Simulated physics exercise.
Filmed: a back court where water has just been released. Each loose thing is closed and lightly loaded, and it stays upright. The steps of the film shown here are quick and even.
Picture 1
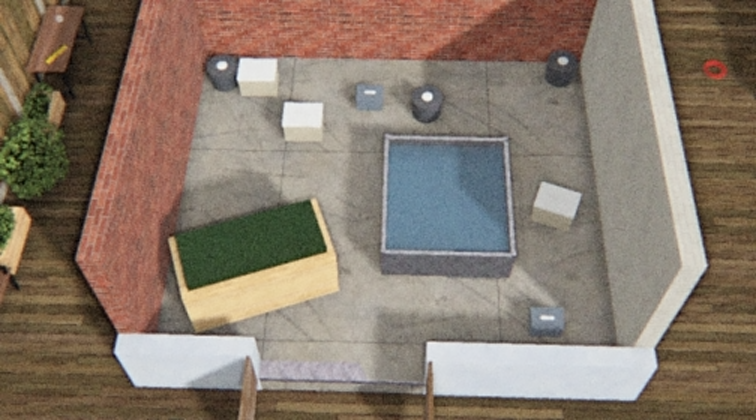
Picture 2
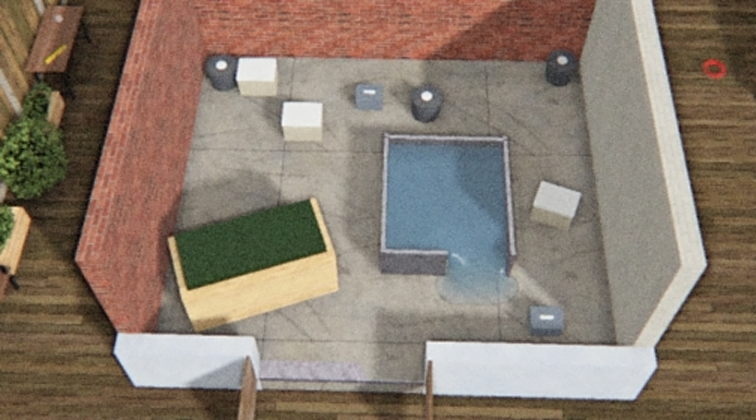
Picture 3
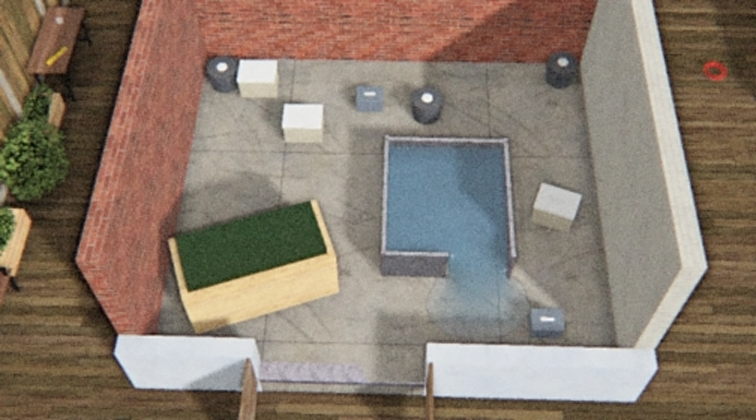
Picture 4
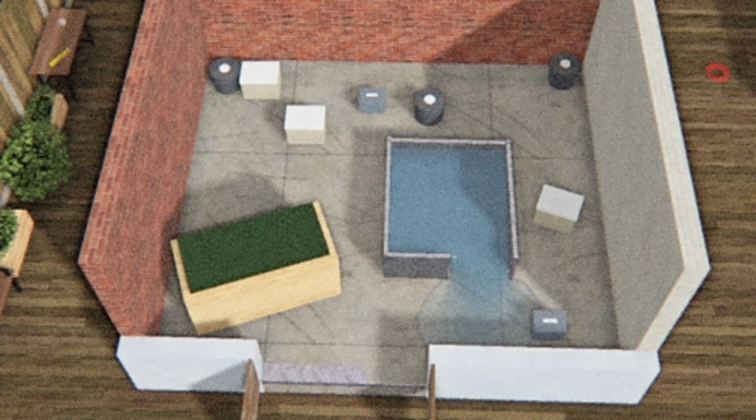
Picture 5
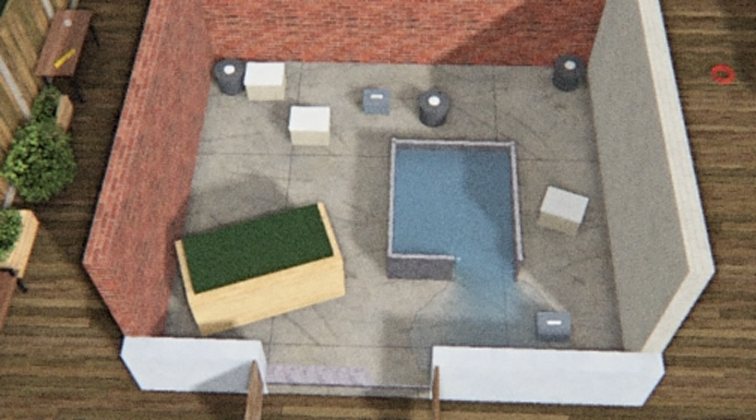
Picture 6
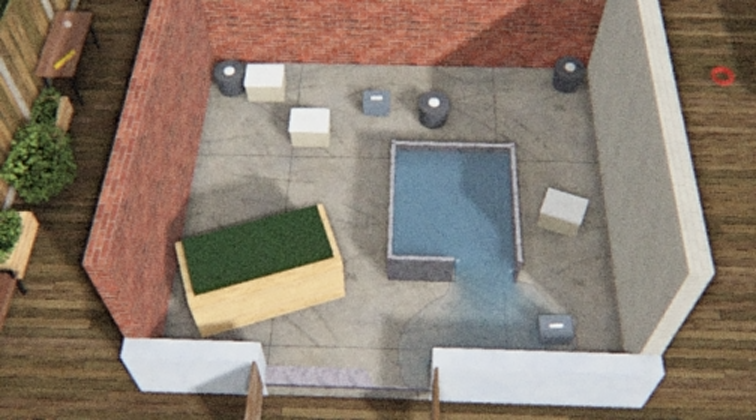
A walled back court held a square raised pool, and a gap opened at its front right corner, letting water spread across the paving toward a small gray box while the scattered containers barely moved.
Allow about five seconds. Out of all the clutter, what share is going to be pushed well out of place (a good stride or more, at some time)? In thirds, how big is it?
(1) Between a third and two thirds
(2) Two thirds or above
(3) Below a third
Below a third (3).
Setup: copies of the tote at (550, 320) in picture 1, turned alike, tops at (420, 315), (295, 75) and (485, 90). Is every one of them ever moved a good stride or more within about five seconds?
Outcome per entry: Knocked aside / stays where it is / stays where it is.
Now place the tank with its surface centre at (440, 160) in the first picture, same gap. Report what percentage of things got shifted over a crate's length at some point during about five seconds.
Close to 20 %.
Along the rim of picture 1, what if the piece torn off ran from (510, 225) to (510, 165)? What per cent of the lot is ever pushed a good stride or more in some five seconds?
60 percent, give or take.
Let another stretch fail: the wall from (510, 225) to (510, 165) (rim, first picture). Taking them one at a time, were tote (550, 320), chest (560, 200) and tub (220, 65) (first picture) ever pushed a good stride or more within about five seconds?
Got that far, got that far, never got that far.
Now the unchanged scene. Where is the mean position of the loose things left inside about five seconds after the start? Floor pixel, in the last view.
What remains is centred near (404, 103).
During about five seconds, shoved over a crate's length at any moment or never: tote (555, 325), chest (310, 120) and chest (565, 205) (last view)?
Tally in given order: The full distance / less than that / the full distance.
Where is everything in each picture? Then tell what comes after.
In the first picture, a tote at (548, 318), on the bottom; a chest at (303, 114), on the bottom; 0 of 8 have shifted.
In the second picture, a tote at (547, 317), on the bottom; a chest at (302, 113) rests on the ground; 0 of 8 have shifted.
In the third picture, a tote at (548, 319) rests on the ground; a chest at (303, 115), on the bottom; 0 of 8 have shifted.
In the fourth picture, a tote at (550, 321) rests on the ground; a chest at (305, 116), on the bottom; 0 of 8 have shifted.
In the fifth picture, a tote at (554, 323), on the bottom; a chest at (310, 118), on the bottom; 0 of 8 have shifted.
In the sixth picture, a tote at (556, 326), on the bottom, close to its start; a chest at (310, 119) rests on the ground; 0 of 8 have shifted.
A moment on, 0 of 8 are well off their spots; 0 afloat.
Next, 1 of 8 are well off their spots; 1 afloat.
Later, 2 of 8 are well off their spots; 1 afloat.
In the end, 2 of 8 are well off their spots, and 2 have been at some point; 2 afloat.
